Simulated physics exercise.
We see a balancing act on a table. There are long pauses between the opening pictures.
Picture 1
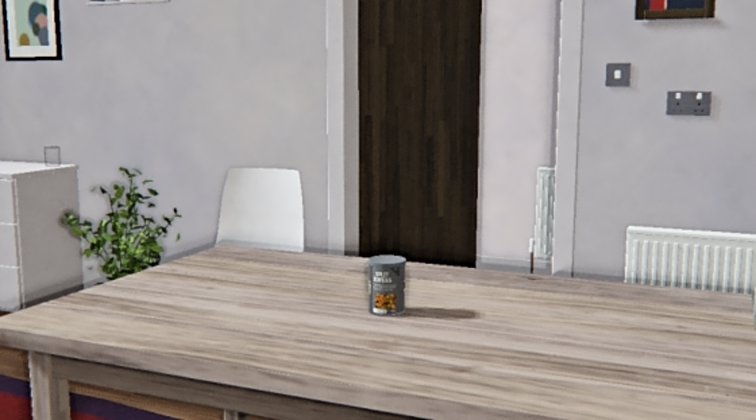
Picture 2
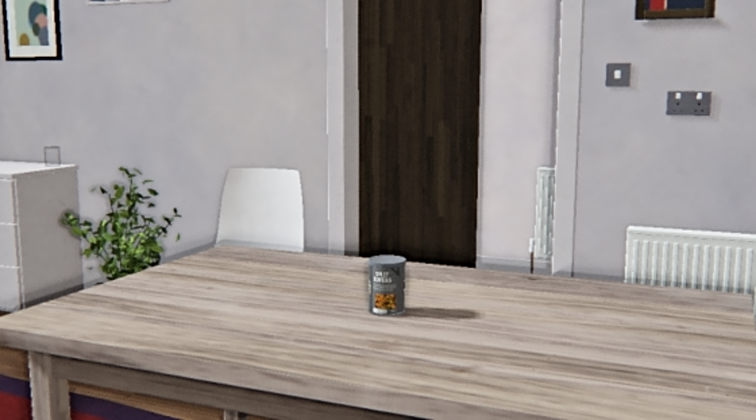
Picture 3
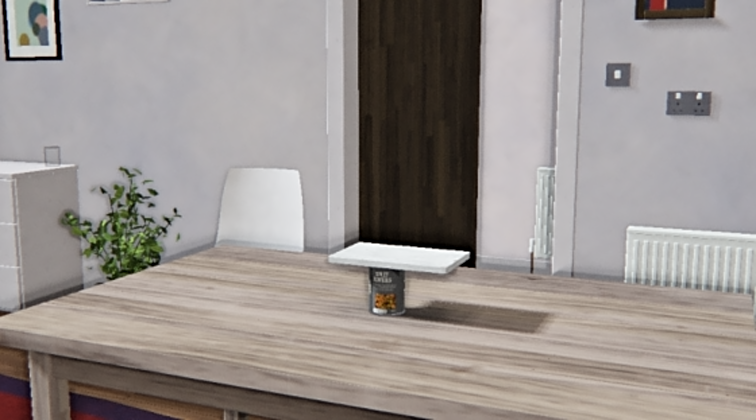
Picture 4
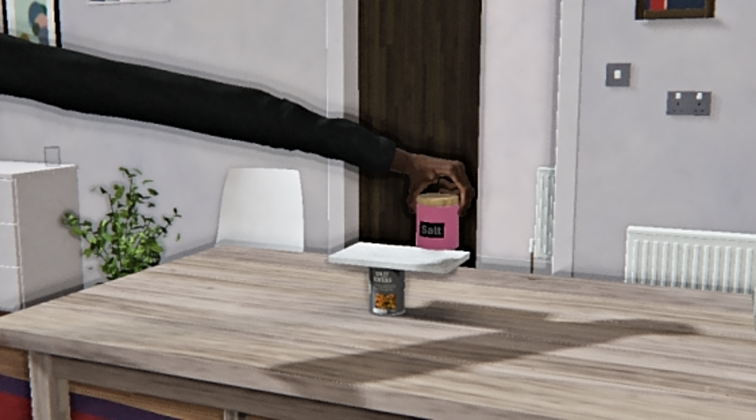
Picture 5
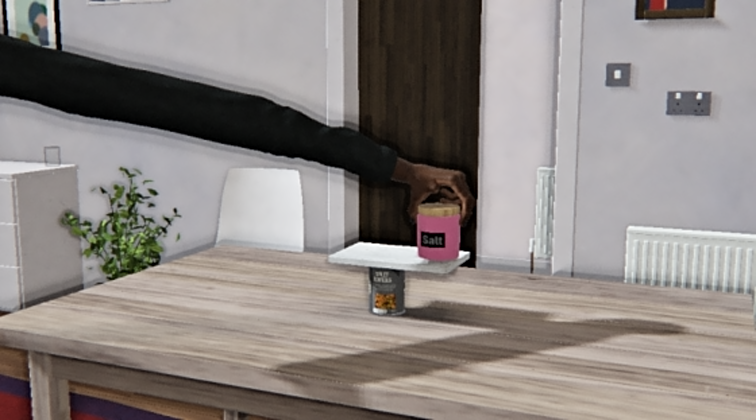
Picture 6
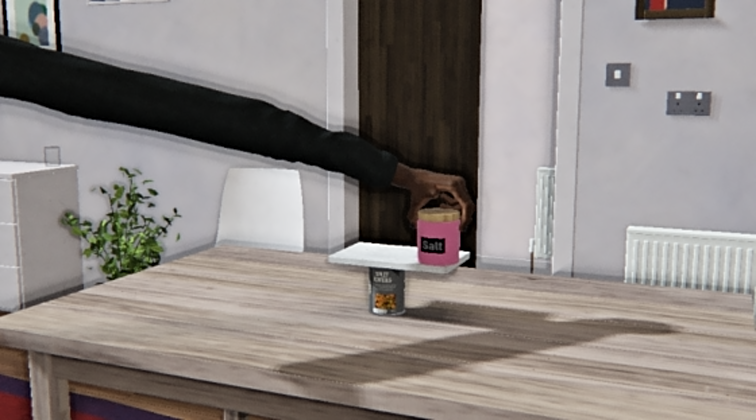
A dark-skinned hand on a black-sleeved arm reaches in from the left over a pale wooden table, seen from slightly above in a grey-walled room with a dark door. A dark can stands mid-table, a white chair and green plant behind to the left. A white board appears on the can, then the hand lowers a pink salt jar onto its right side, the camera still.
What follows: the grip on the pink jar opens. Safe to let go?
As it turns out, it gives way.
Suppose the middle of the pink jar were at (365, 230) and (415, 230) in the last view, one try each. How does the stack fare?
In the first case it keeps its balance; in the second case it comes apart.
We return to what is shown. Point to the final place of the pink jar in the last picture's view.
Around (494, 312).
Then, 0.30 s after the last picture, pink jar now fallen; white board tipped 48° from how it was.
Then, 0.60 s after the last picture, white board now fallen.
At rest, fallen, white board and pink jar; grey tin in place. Seen from the same camera at the end, pink jar near (495, 313). The stack loses its balance.
